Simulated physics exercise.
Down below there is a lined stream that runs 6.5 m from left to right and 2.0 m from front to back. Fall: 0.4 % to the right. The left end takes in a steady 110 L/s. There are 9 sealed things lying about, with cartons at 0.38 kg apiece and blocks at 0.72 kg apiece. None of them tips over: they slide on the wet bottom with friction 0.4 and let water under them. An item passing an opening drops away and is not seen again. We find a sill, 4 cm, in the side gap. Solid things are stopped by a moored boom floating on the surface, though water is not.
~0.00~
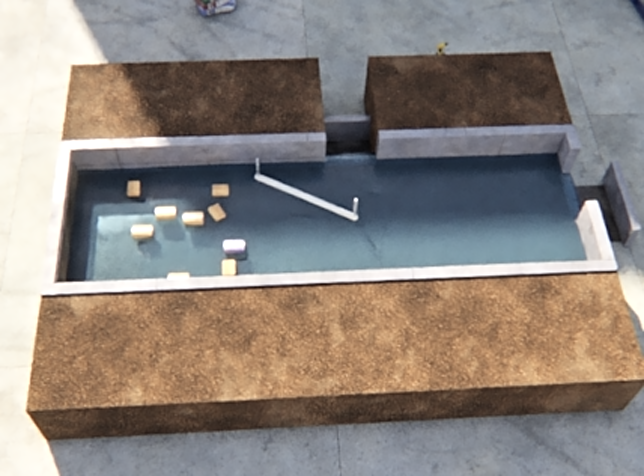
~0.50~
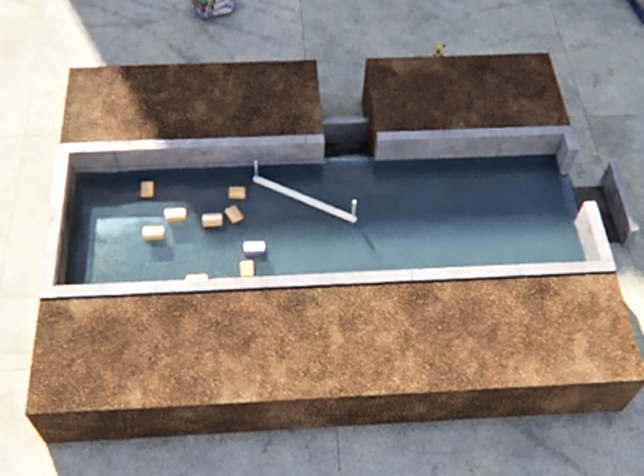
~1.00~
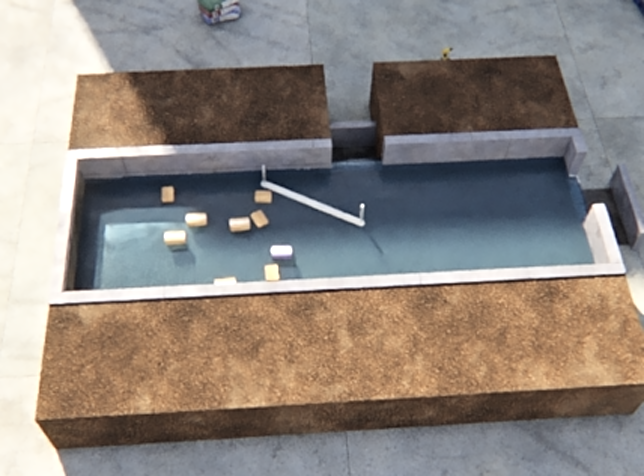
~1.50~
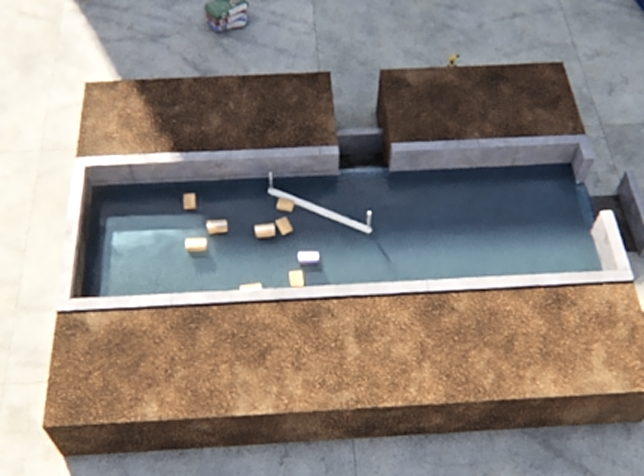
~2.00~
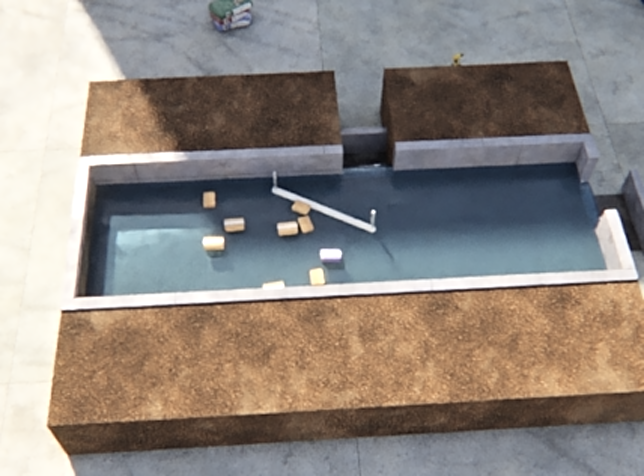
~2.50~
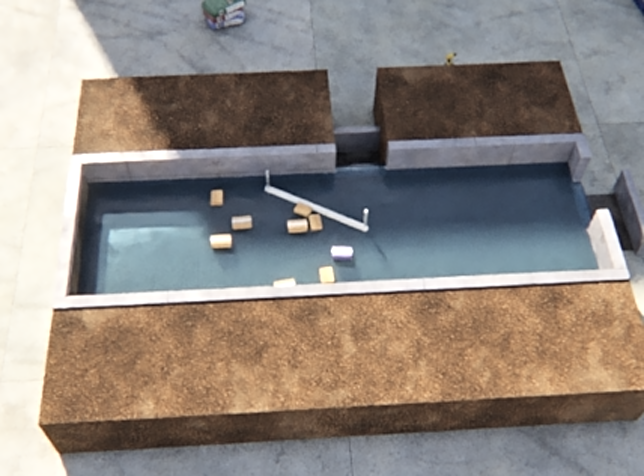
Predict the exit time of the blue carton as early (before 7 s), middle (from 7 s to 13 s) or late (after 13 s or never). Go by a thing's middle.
Middle.
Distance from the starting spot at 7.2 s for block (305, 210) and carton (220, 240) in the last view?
200 cm, 250 cm.
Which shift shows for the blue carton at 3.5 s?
It is about 150 cm out of place by then.
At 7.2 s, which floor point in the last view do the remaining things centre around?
They're centred close to (402, 249).
After 3.5 s the blue carton is near (375, 248), 1.6 m from its start, afloat; 0 of 9 are out; 9 afloat.
After 7.2 s the blue carton is near (492, 234), 3.2 m from its start, afloat; 0 of 9 are out; 9 afloat.
After 12.0 s the blue carton has gone out (at 10.6 s); 1 of 9 are out; 8 afloat.
After 16.0 s the blue carton has gone out (at 10.6 s); 4 of 9 are out; 5 afloat.
